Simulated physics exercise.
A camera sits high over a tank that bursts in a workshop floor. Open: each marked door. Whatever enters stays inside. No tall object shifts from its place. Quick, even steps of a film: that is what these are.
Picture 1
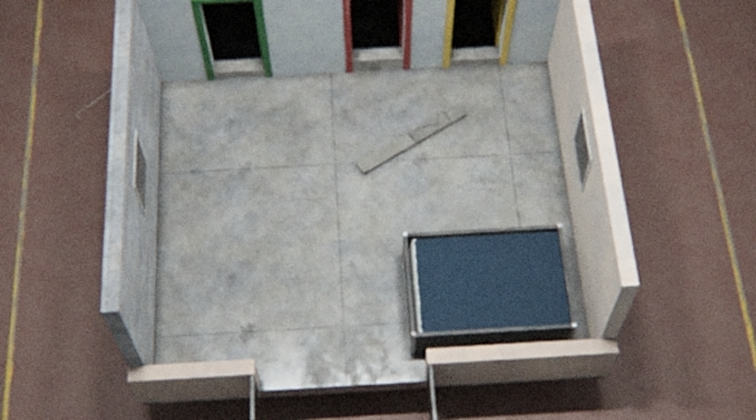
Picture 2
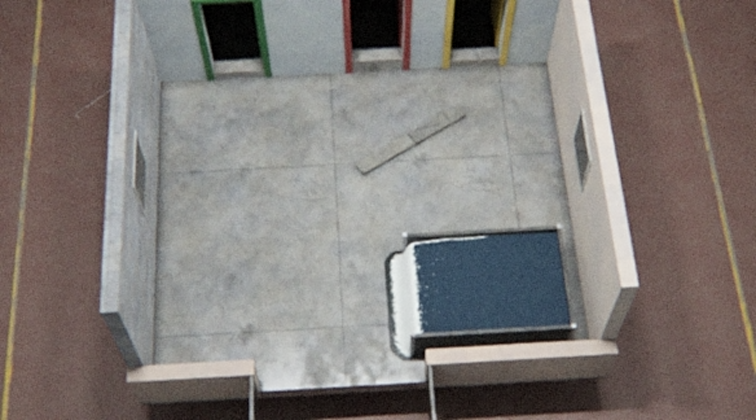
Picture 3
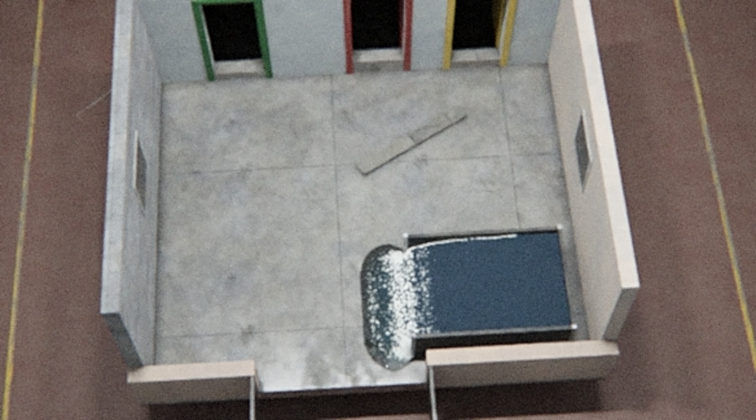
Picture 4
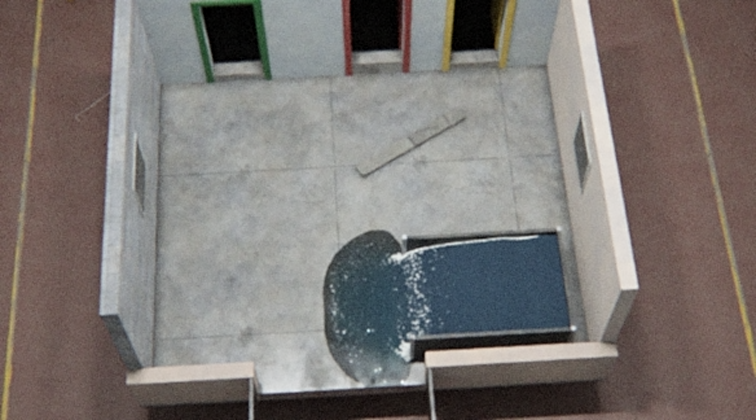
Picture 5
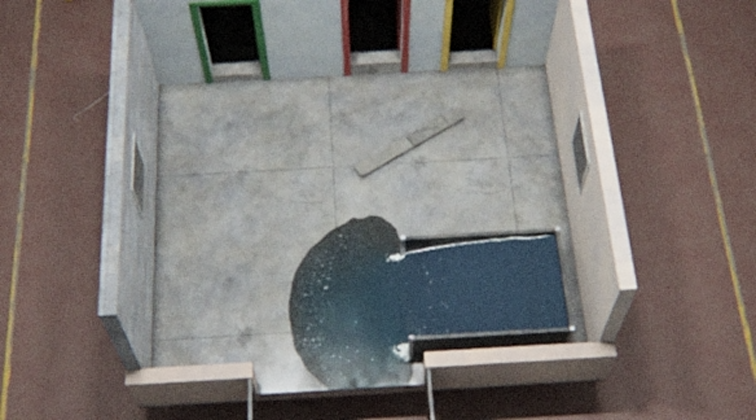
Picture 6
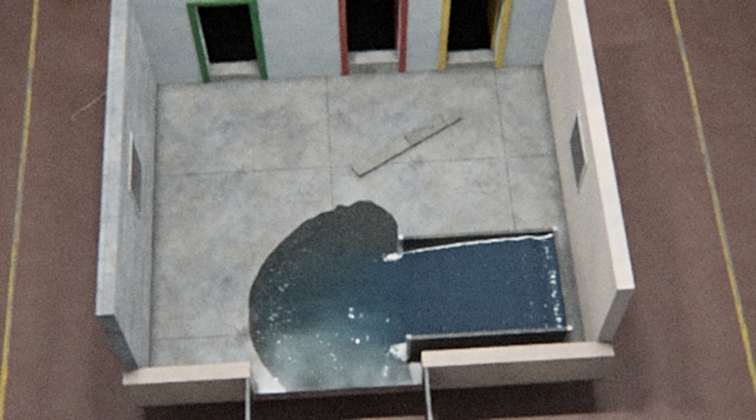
Dark blue water pours from the left side of a tank and spreads across the grey floor.
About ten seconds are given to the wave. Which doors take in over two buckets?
Door by door: The red door does not, the green door does not, the yellow door does not.
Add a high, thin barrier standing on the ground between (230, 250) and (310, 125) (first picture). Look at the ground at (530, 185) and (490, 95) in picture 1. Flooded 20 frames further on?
Note: Point one left unsoaked, point two left unsoaked.
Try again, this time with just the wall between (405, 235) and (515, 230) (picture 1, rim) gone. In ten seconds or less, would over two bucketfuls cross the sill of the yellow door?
Note: Yellow door crosses the line.
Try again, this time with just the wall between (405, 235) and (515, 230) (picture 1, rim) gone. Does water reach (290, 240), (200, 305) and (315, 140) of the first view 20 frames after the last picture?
As listed: Clear, dry, wet.
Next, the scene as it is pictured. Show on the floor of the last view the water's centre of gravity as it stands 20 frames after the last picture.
The spot I would choose is (286, 268).
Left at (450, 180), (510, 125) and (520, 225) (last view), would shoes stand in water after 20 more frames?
First spot not wet, second not wet, third not wet.
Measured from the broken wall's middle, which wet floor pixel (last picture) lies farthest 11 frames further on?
About at (155, 166).
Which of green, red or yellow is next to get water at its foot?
The one in green.
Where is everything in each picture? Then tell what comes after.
In the first frame, still water in the tank at (488, 282).
In the second frame, the front is at a hidden place, out from the gap at (410, 298).
In the third frame, water pours out at (411, 300) and has run to a hidden place.
In the fourth frame, water pours out at (410, 302) and has run to (357, 242).
In the fifth frame, water pours out at (408, 302) and has run to (301, 348).
In the sixth frame, water pours out at (406, 302) and has run to (256, 336).
A moment on, water covers 35 % of the floor; the red door not reached, the green door not reached, the yellow door not reached.
Next, water covers 45 % of the floor; the red door not reached, the green door not reached, the yellow door not reached.
Then, water covers 50 % of the floor; the red door not reached, the green door wet at the sill, nothing in, the yellow door not reached.
Later, water covers 65 % of the floor; the red door wet at the sill, nothing in, the green door wet at the sill, nothing in, the yellow door wet at the sill, nothing in.
In the end, water covers 90 % of the floor; the red door wet at the sill, nothing in, the green door under two buckets in, the yellow door wet at the sill, nothing in.
